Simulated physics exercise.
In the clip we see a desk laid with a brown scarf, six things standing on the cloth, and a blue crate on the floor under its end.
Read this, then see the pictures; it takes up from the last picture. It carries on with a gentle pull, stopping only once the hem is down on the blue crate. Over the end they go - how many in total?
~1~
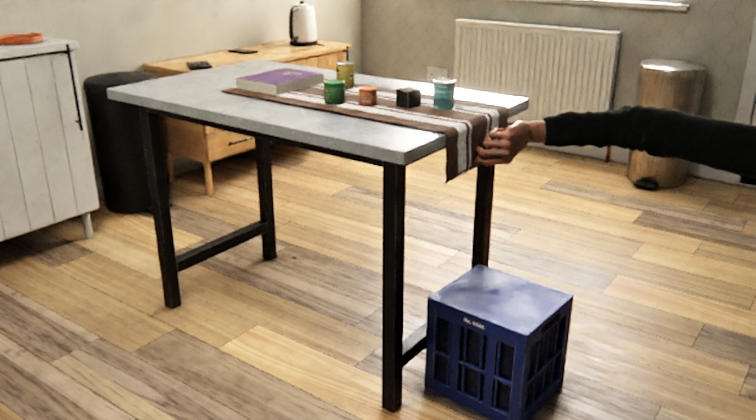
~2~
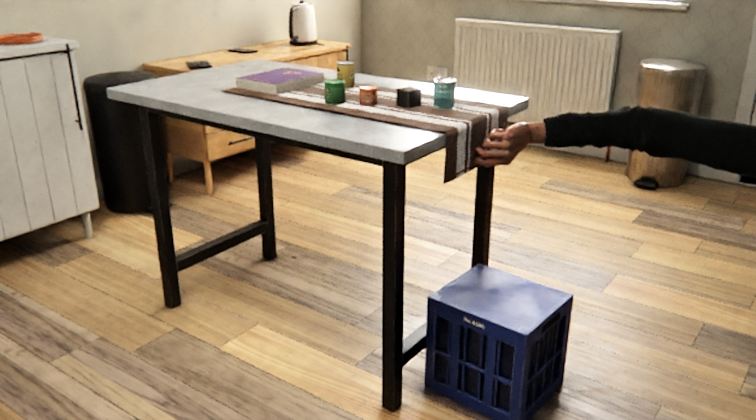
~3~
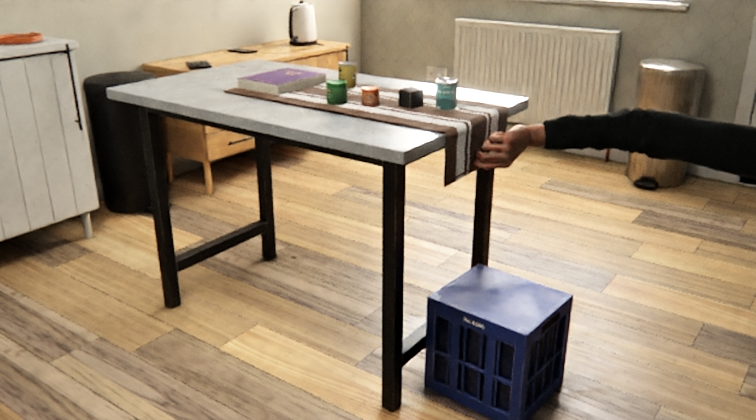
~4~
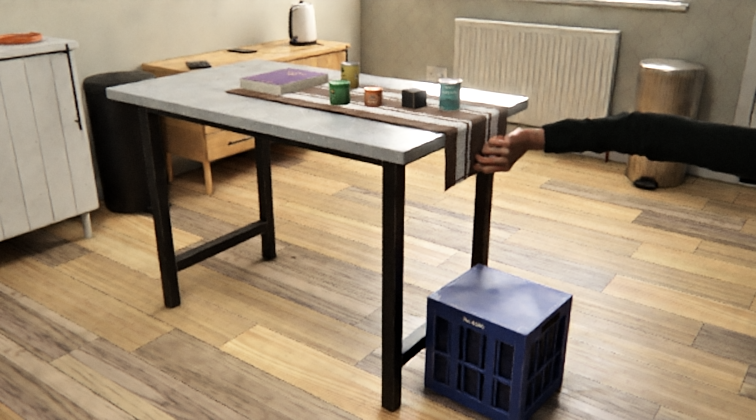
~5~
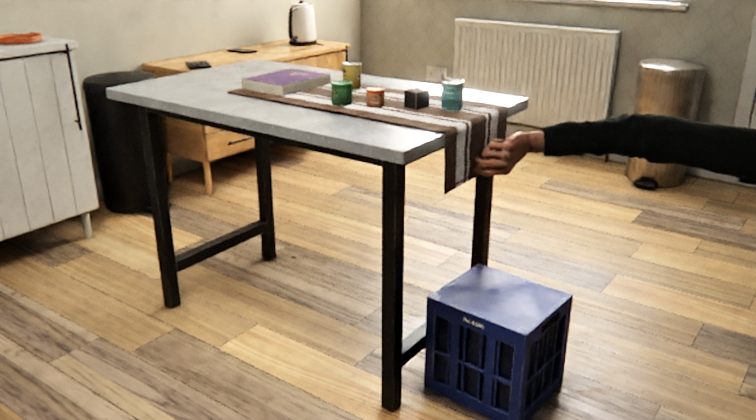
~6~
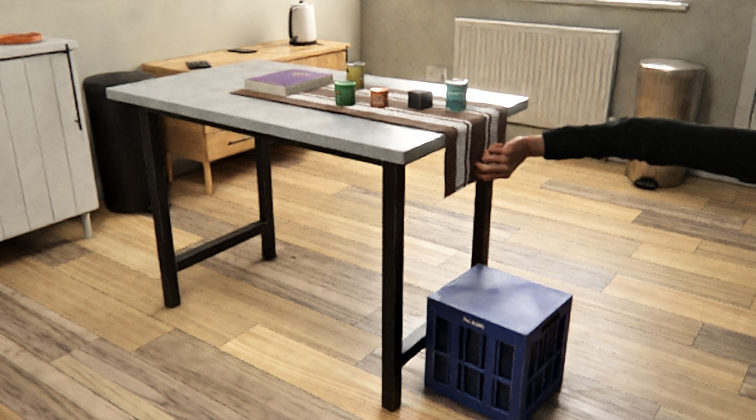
Just three fall.
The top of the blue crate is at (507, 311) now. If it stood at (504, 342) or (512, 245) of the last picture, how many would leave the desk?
The first gives 4, the second 1.
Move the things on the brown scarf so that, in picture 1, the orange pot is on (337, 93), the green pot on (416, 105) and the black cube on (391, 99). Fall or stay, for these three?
Each in turn: The orange pot stays aloft, the green pot goes down, the black cube goes down.
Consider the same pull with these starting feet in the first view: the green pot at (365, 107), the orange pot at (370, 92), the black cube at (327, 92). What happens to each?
The green pot ends up off; the orange pot stays put; the black cube stays put.
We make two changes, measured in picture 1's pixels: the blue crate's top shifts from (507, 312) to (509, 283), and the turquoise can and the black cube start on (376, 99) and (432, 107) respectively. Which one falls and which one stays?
In the end the turquoise can rides it out; meanwhile the black cube gets dislodged.
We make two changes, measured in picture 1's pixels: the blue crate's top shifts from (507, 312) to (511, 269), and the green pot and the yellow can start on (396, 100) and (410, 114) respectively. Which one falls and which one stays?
The green pot ends up still on top and the yellow can ends up off the top.
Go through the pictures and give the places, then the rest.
The first frame shows hem (445, 183); turquoise can (445, 80); black cube (409, 89); orange pot (368, 88); green pot (334, 81); yellow can (345, 63); top of the crate (507, 312).
The second frame shows hem (443, 183); turquoise can (445, 80).
The third frame shows hem (444, 187); black cube (411, 89).
The fourth frame shows hem (444, 191); orange pot (373, 88); top of the crate (507, 311).
The fifth frame shows hem (444, 194); green pot (342, 82).
The sixth frame shows hem (444, 198); turquoise can (457, 82); black cube (421, 90); orange pot (379, 89); green pot (345, 83); yellow can (355, 64).
Soon after, hem near (474, 256); turquoise can and black cube gone.
Then, hem on the crate; turquoise can, black cube and orange pot gone.
At rest, hem on the crate; turquoise can, black cube and orange pot gone. The count of fallen things is three.
